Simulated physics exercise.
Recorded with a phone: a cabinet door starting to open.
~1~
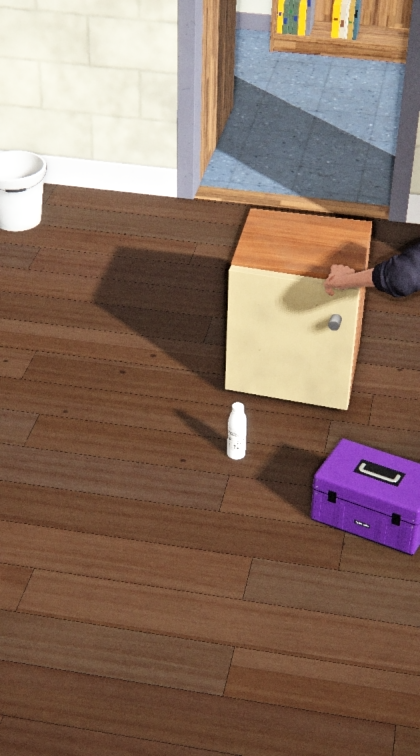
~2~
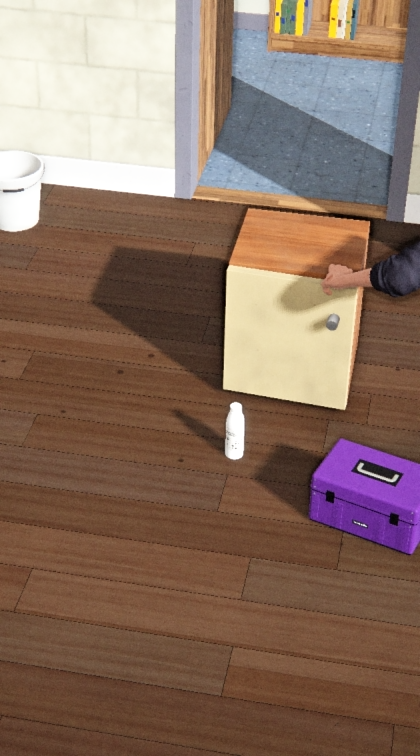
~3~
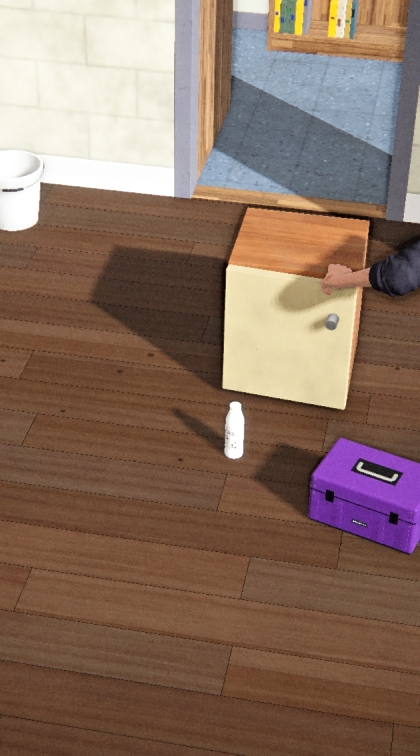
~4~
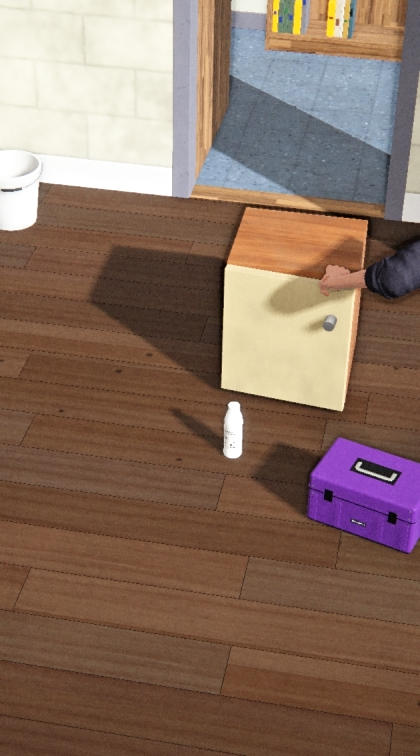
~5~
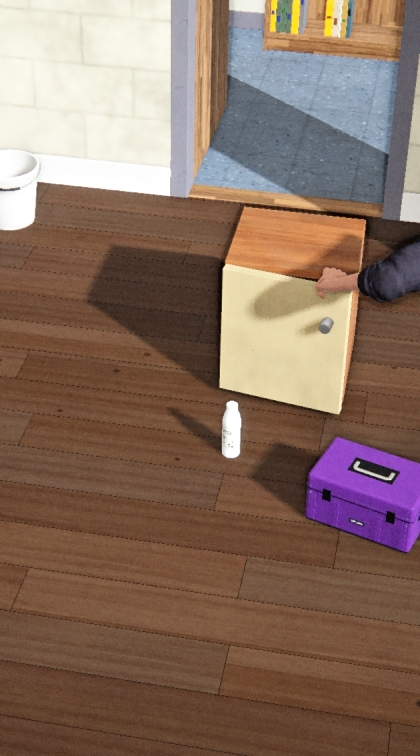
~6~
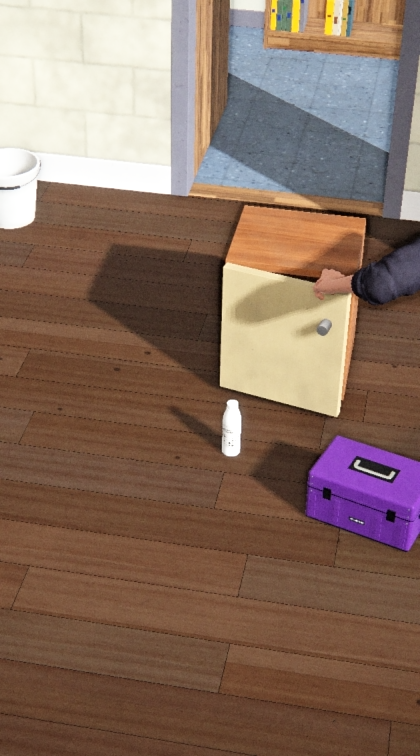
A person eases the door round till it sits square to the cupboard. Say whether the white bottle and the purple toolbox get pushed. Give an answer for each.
In the end the white bottle gets shoved and the purple toolbox stays untouched.
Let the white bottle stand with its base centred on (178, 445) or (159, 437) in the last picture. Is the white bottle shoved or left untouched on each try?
Is not touched; is not touched.
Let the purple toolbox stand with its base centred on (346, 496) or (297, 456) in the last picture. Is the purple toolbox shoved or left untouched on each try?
Going in order, it avoids any hit and then is bumped.
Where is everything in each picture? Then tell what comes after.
The first picture shows door 4° open; white bottle (237, 430); purple toolbox (377, 496); door (289, 343).
The second picture shows door 4° open; purple toolbox (375, 495); door (287, 343).
The third picture shows door 4° open; white bottle (234, 429); door (286, 342).
The fourth picture shows door 6° open; purple toolbox (373, 494); door (284, 343).
The fifth picture shows door 9° open; white bottle (231, 429); door (281, 344).
The sixth picture shows door 12° open; white bottle (232, 427); purple toolbox (371, 492); door (280, 345).
Then, 1.46 s later than the last frame, door 72° open; white bottle shifted a little near (224, 428); purple toolbox at rest near (371, 492).
Then, 1.68 s later than the last frame, door 82° open; white bottle shifted about its own width near (208, 428); purple toolbox at rest near (371, 492).
When it is over, the white bottle is pushed along, near (192, 427); the purple toolbox remains where it is, near (371, 492).
